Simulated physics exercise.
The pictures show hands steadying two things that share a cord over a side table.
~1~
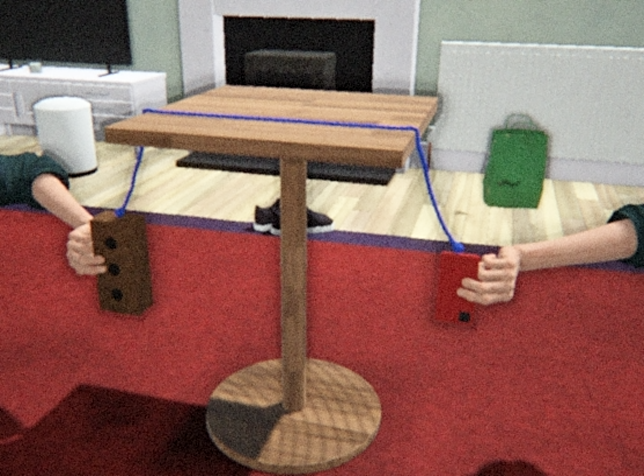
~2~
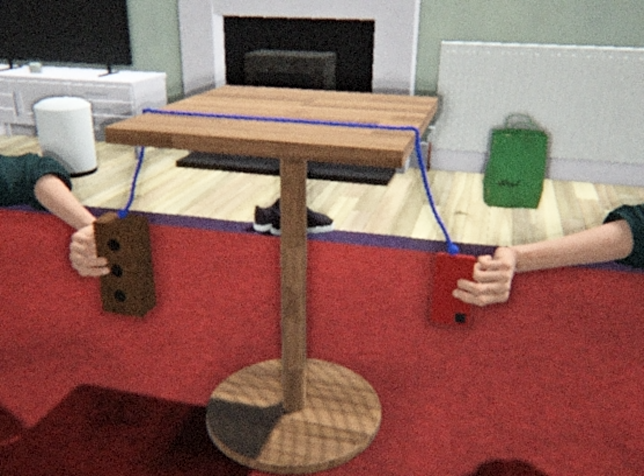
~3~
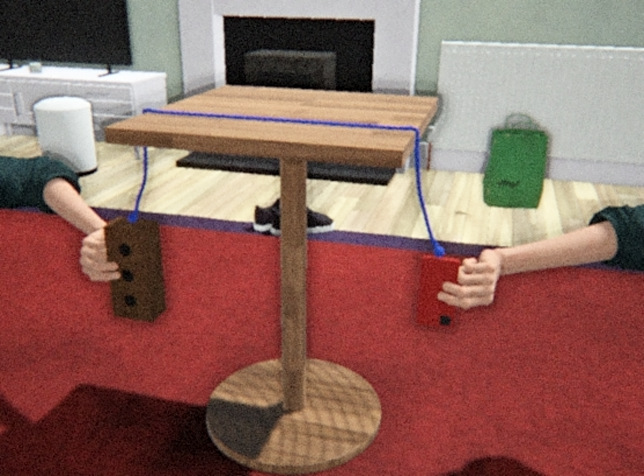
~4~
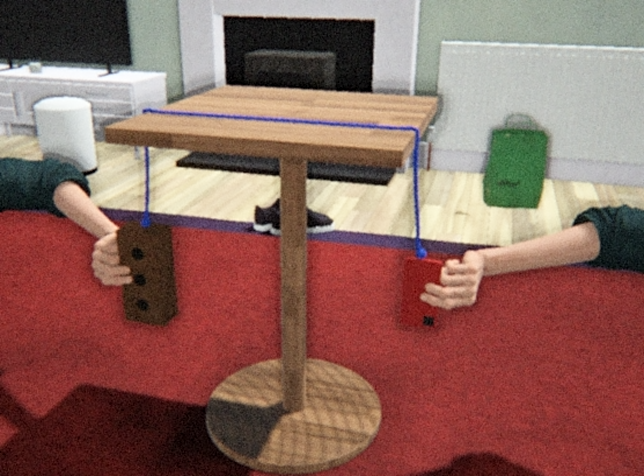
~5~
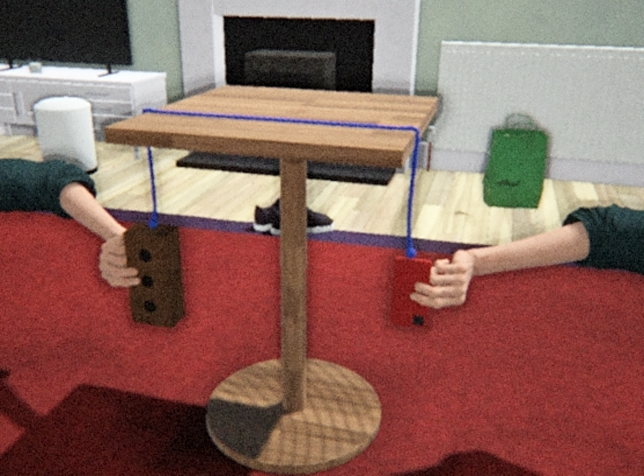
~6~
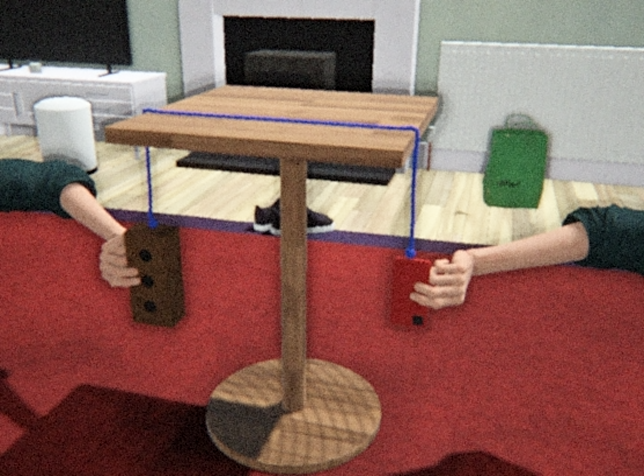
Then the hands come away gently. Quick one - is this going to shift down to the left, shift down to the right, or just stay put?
Shift down to the left.
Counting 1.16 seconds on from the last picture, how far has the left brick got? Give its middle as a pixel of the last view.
About (177, 385).
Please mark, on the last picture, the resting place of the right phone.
Its centre point lies at (137, 449).
Then, 0.60 s later than the last view, left brick down on the floor near (178, 386); right phone pulled up onto the top near (362, 14).
Then, 1.16 s later than the last view, left brick down on the floor near (176, 385); right phone higher near (116, 132).
Finally, left brick down on the floor near (177, 386); right phone down on the floor near (137, 449). The cord drops leftwards.
